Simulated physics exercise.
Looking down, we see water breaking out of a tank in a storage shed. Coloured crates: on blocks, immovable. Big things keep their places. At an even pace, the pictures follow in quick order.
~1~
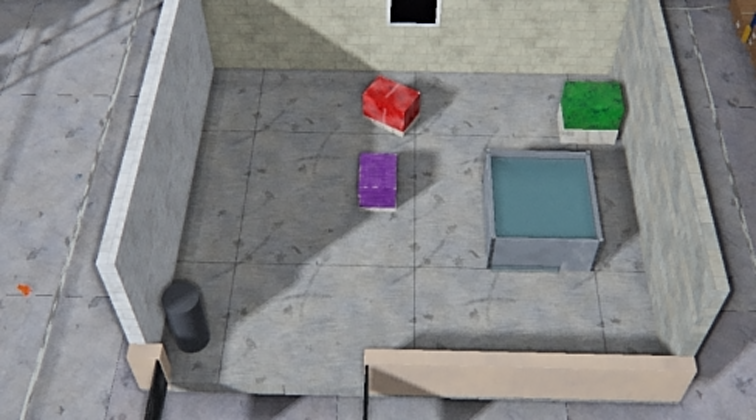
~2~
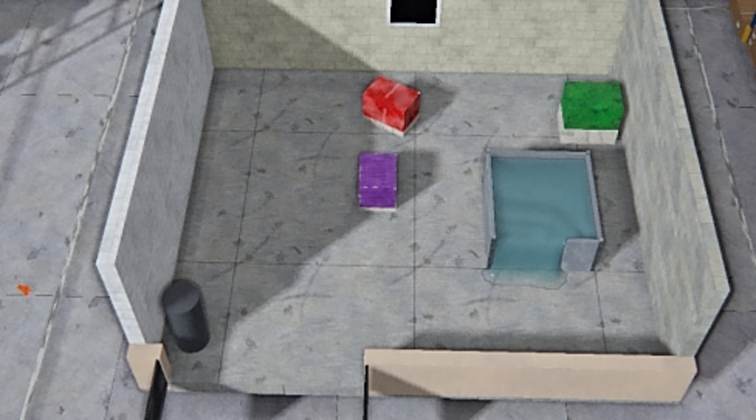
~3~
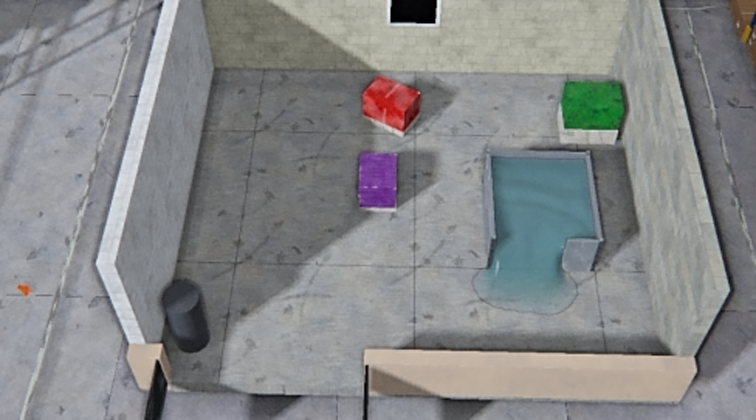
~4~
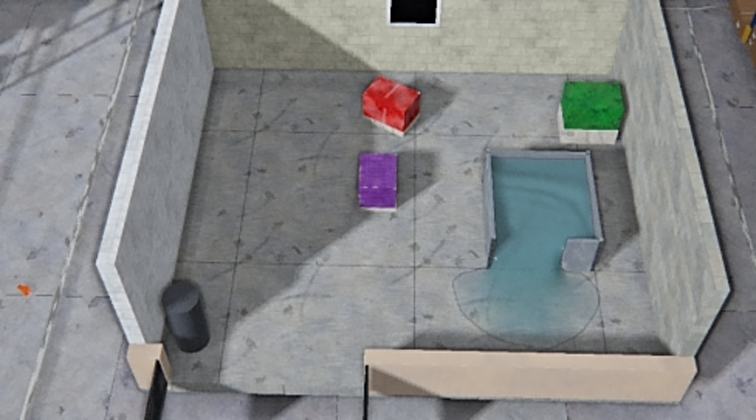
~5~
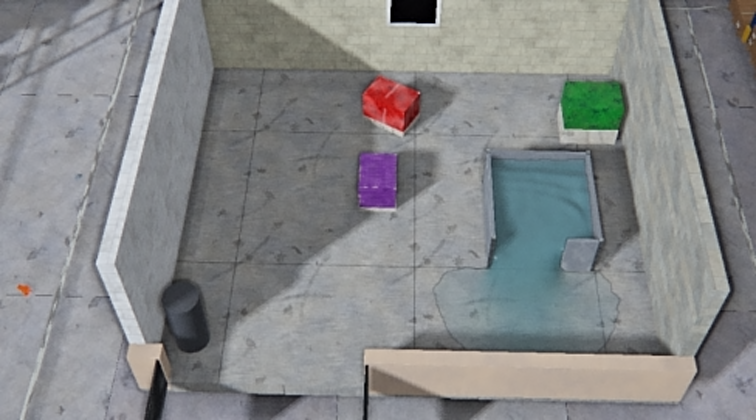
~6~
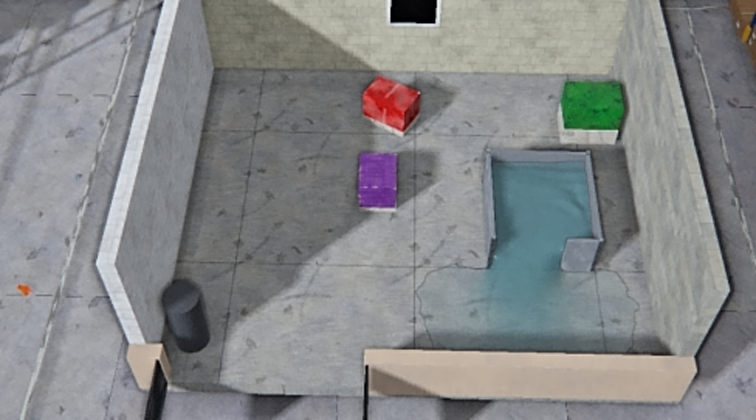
The clip shows a walled enclosure with red, purple and green crates and a dark cylinder, where water breaks out through the front of a grey tank and spreads steadily across the floor to the low front wall.
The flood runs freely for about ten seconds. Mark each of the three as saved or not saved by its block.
Purple crate - saved; green crate - saved; red crate - saved.
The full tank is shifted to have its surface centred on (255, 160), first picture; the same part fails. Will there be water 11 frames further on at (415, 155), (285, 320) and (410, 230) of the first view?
First unwetted; next drenched; last unwetted.
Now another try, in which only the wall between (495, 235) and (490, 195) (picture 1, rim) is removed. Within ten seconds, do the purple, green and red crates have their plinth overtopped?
Then: Purple crate is soaked; green crate is safe; red crate remains dry.
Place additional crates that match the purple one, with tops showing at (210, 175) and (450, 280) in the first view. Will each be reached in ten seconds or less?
In the listed order, the first crate gets reached while the second gets reached.
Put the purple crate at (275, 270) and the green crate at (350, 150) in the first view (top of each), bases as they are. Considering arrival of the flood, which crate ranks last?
I'd say it is the crate marked red.
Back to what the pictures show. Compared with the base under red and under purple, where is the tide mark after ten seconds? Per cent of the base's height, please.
Some 50 and 40 % respectively.
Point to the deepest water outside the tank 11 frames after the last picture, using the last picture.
Pointing at (659, 379).
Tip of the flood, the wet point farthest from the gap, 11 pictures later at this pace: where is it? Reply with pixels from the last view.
My guess is roughly (226, 369).
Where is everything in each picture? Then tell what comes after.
The first frame shows the water tank at (542, 197) is whole and still.
In the second frame, water pours out at (527, 257) and has run to (489, 278).
In the third frame, the front is at (564, 304), out from the gap at (527, 258).
In the fourth frame, the front is at (550, 342), out from the gap at (527, 260).
In the fifth frame, the front is at a hidden place, out from the gap at (527, 260).
In the sixth frame, water pours out at (527, 260) and has run to a hidden place.
A moment on, water covers 15 % of the floor; the purple crate not reached, the green crate not reached, the red crate not reached.
Next, water covers 25 % of the floor; the purple crate not reached, the green crate not reached, the red crate not reached.
Then, water covers 40 % of the floor; the purple crate not reached, the green crate water round its plinth, the red crate not reached.
Later, water covers 65 % of the floor; the purple crate water round its plinth, the green crate water round its plinth, the red crate water round its plinth.
In the end, water covers 95 % of the floor; the purple crate stayed above the water, the green crate stayed above the water, the red crate stayed above the water.
